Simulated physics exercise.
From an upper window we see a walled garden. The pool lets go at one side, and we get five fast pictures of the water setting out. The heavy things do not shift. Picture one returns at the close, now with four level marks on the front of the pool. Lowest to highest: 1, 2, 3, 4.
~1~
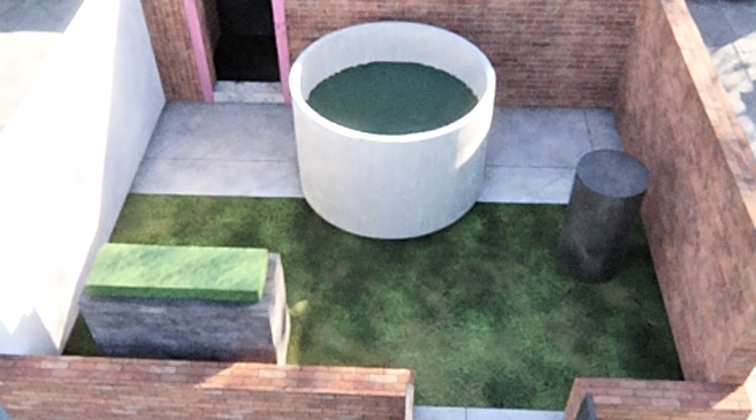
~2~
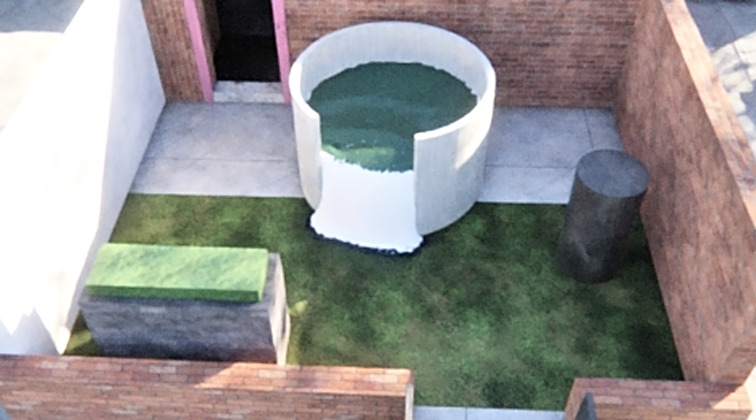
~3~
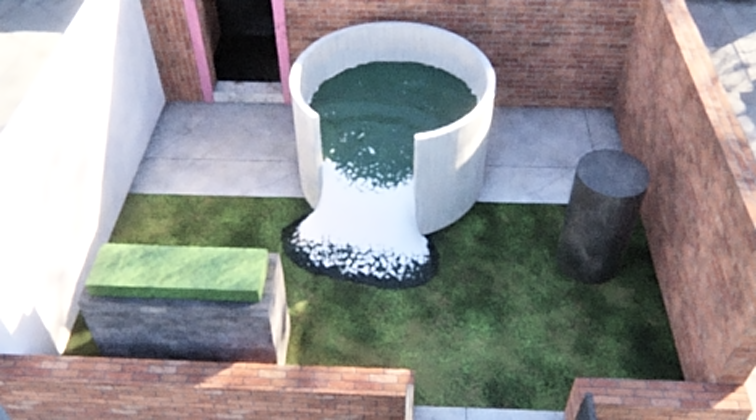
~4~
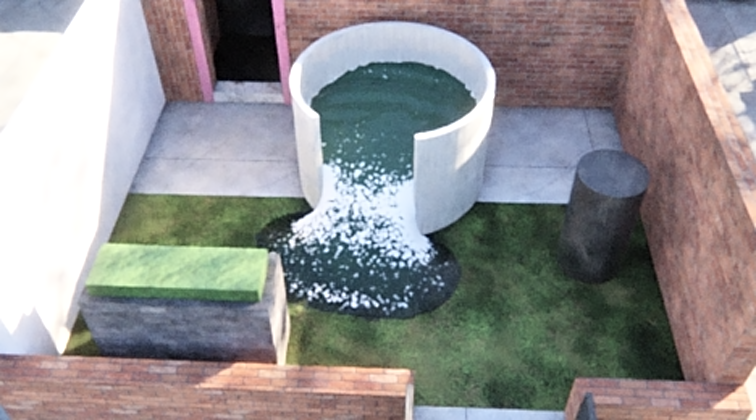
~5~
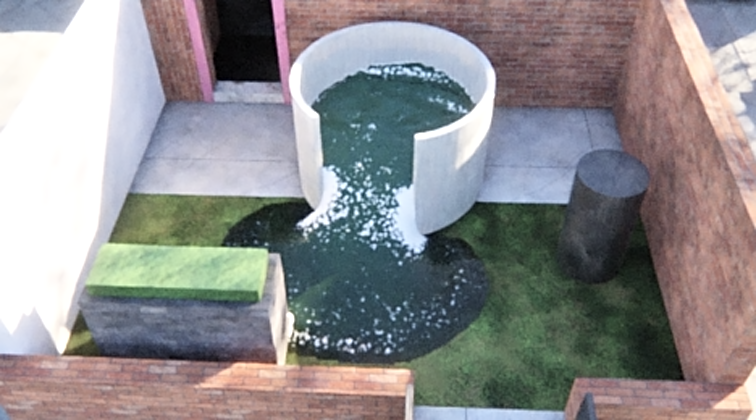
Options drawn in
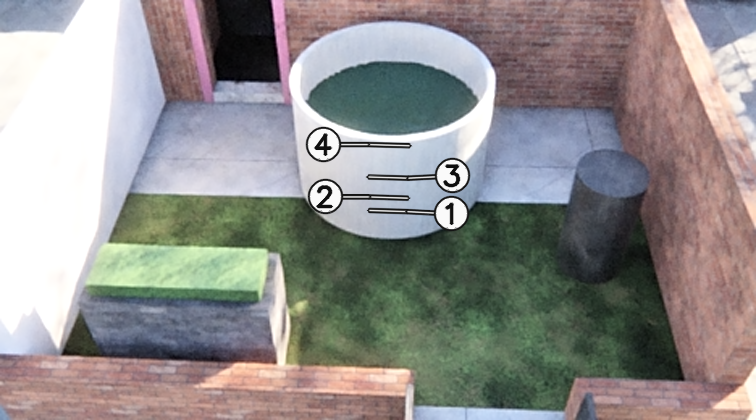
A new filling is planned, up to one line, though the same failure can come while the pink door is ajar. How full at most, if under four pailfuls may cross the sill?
3.
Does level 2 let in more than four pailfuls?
No, that is safe.
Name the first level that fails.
The answer is 4.
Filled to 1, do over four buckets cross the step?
No, that is safe.
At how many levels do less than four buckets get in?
Three of them.
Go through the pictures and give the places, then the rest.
Water in the pool at rest, its middle at (392, 112); foot of the pink doorway at (250, 102); open gate at (495, 370), in the first picture.
In the second picture, 2 % of the ground under water, visible out to (417, 243).
In the third picture, 5 % of the ground under water, visible out to (422, 275).
In the fourth picture, 10 % of the ground under water, visible out to (434, 300).
In the fifth picture, 18 % of the ground under water, visible out to (428, 323).
In white, 1 at (388, 211); 2 at (388, 197); 3 at (388, 177); 4 at (388, 145); from the bottom up 1, 2, 3, 4.
If 1 is chosen, nothing gets over.
If 2 is chosen, nothing gets over.
If 3 is chosen, a splash gets over, under a bucket.
If 4 is chosen, about 12 bucketfuls get in.
